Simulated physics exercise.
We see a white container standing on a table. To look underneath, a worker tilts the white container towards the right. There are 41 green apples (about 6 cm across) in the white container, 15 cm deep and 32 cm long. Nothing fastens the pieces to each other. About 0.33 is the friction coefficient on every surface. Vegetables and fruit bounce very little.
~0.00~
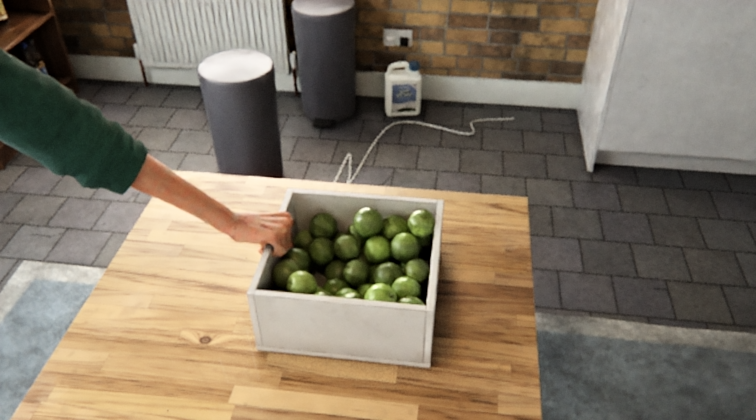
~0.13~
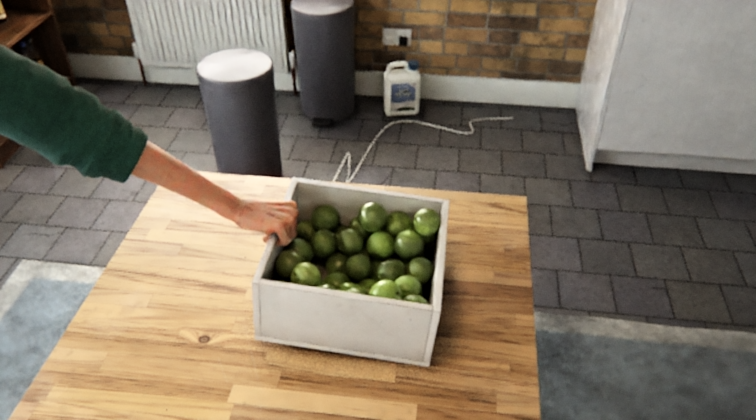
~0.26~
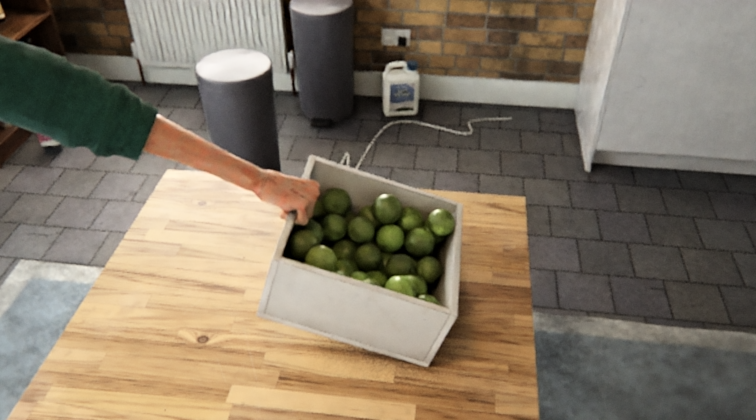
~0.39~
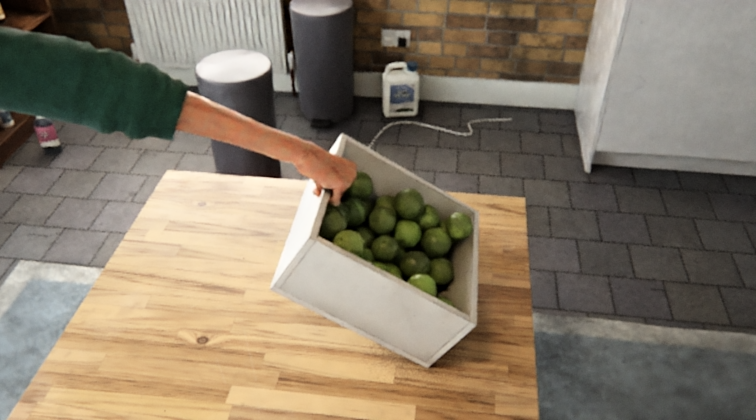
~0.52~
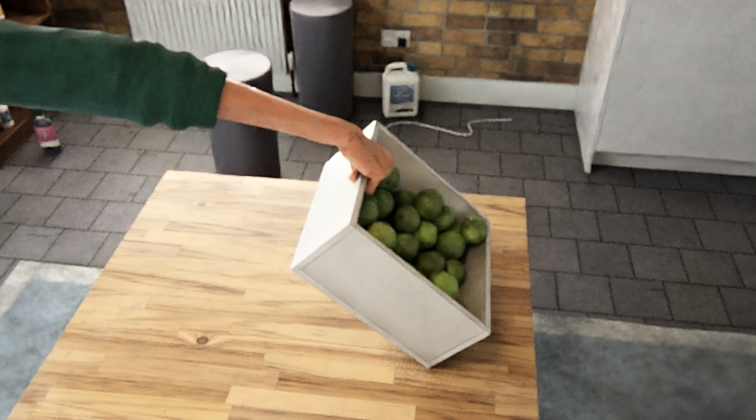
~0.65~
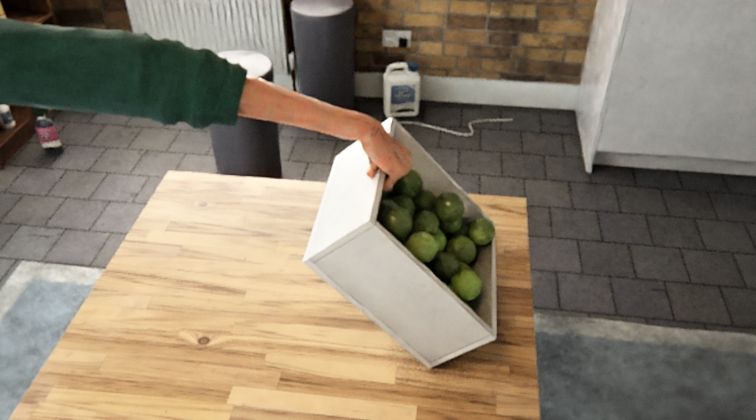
A white container filled with round green fruit sits flat on a wooden table, a hand in a green sleeve gripping its left rim. The arm lifts that side, tilting the container rightward, slightly at first and then steeply, as the fruit shifts toward the lower right side and stays inside.
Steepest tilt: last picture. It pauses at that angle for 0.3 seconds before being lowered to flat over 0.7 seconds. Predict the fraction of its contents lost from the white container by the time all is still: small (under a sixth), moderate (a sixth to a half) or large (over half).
Small.
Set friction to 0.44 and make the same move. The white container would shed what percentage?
White container 0 per cent.
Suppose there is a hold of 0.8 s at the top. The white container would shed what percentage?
White container 0%.
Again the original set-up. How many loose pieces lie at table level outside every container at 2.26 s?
About 0.
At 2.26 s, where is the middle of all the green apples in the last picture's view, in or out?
At about (381, 283).
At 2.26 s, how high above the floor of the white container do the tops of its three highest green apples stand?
About 15 cm.
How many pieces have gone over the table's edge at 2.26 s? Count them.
Around 2, roughly.
After 0.91 s, tilt 48°; 0 of 41 out of the white container.
After 1.23 s, tilt 31°; 2 of 41 out of the white container.
After 1.68 s, tilt 0°; 2 of 41 out of the white container.
Outcome (at 2.26 s), 2 of 41 out of the white container. Asked share, 2 of 41, 5 per cent.
